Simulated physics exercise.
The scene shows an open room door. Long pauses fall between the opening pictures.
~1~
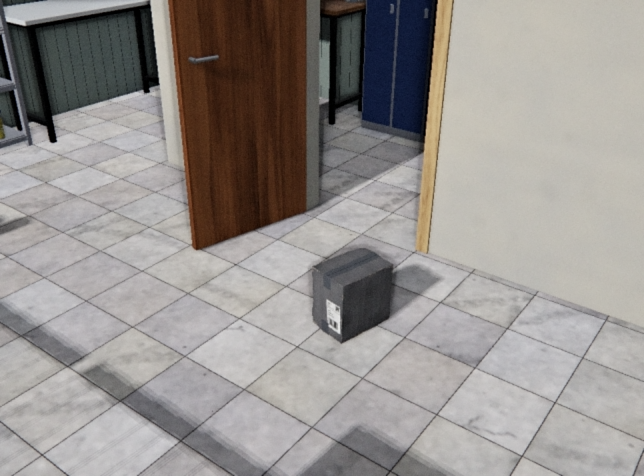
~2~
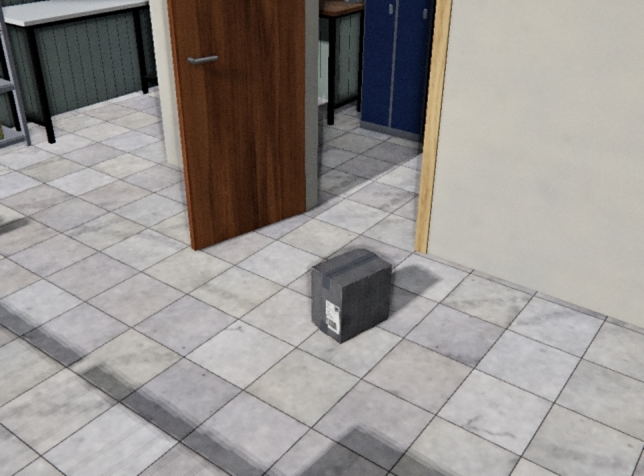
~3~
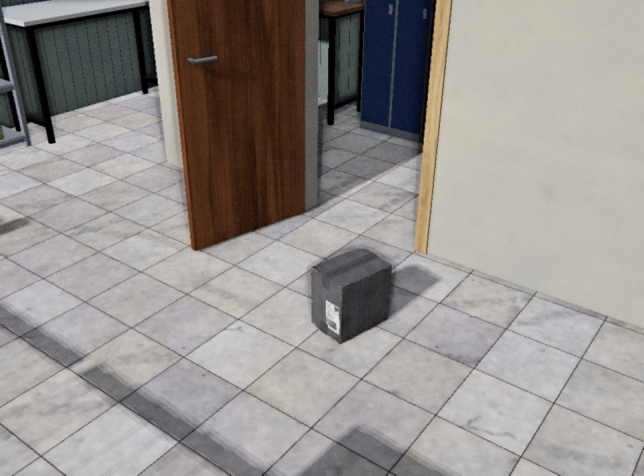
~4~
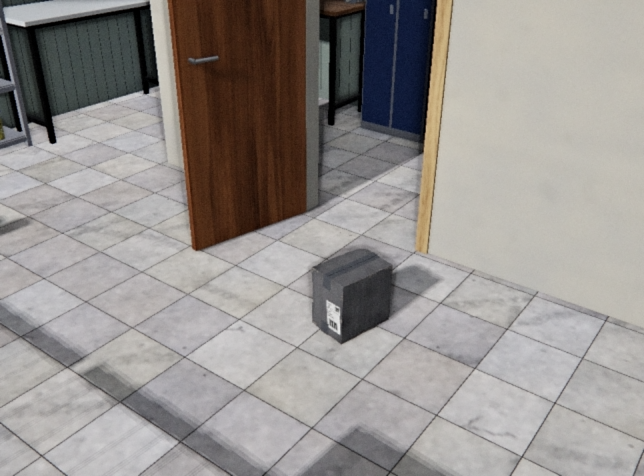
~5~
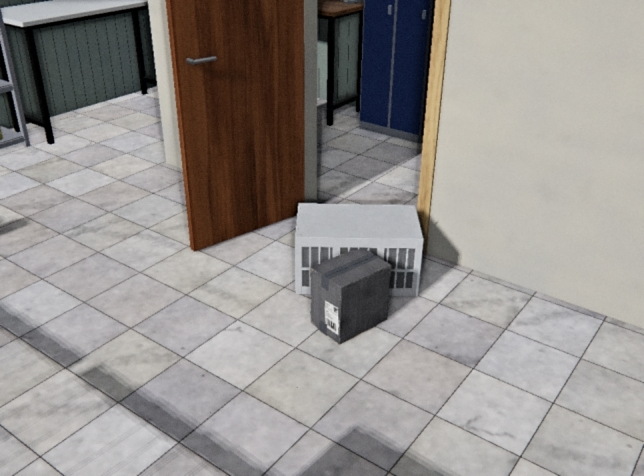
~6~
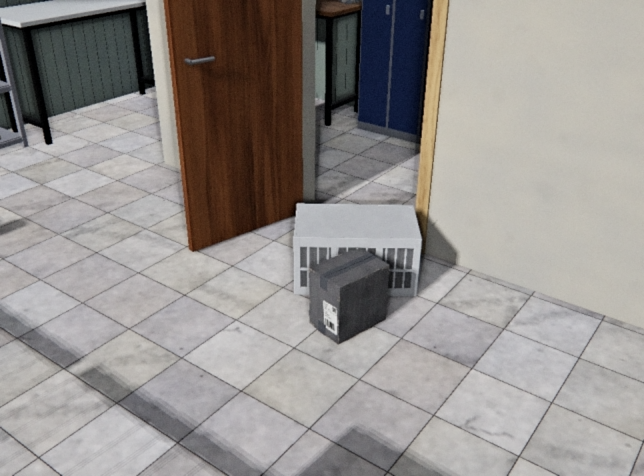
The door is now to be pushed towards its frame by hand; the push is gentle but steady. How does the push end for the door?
The door comes to a stop before the frame.
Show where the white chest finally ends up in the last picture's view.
In the last picture, near pixel (379, 250).
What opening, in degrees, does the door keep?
Roughly 45 degrees open.
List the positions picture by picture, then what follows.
The first frame shows door wide open and still; grey box (352, 294).
The second frame shows door wide open and still; grey box (351, 294).
The third frame shows door wide open and still; grey box (351, 294).
The fourth frame shows door wide open and still; grey box (352, 294).
The fifth frame shows door wide open and still; grey box (350, 294).
The sixth frame shows door wide open and still; white chest (355, 249); grey box (349, 295).
Then, 0.60 s later than the last frame, door 85° open.
Then, 1.00 s later than the last frame, door 60° open.
Then, 1.30 s later than the last frame, door 49° open; white chest moved a little near (373, 250).
When it is over, door 47° open; both as before. End places, in pixels of the last picture, white chest near (379, 250).
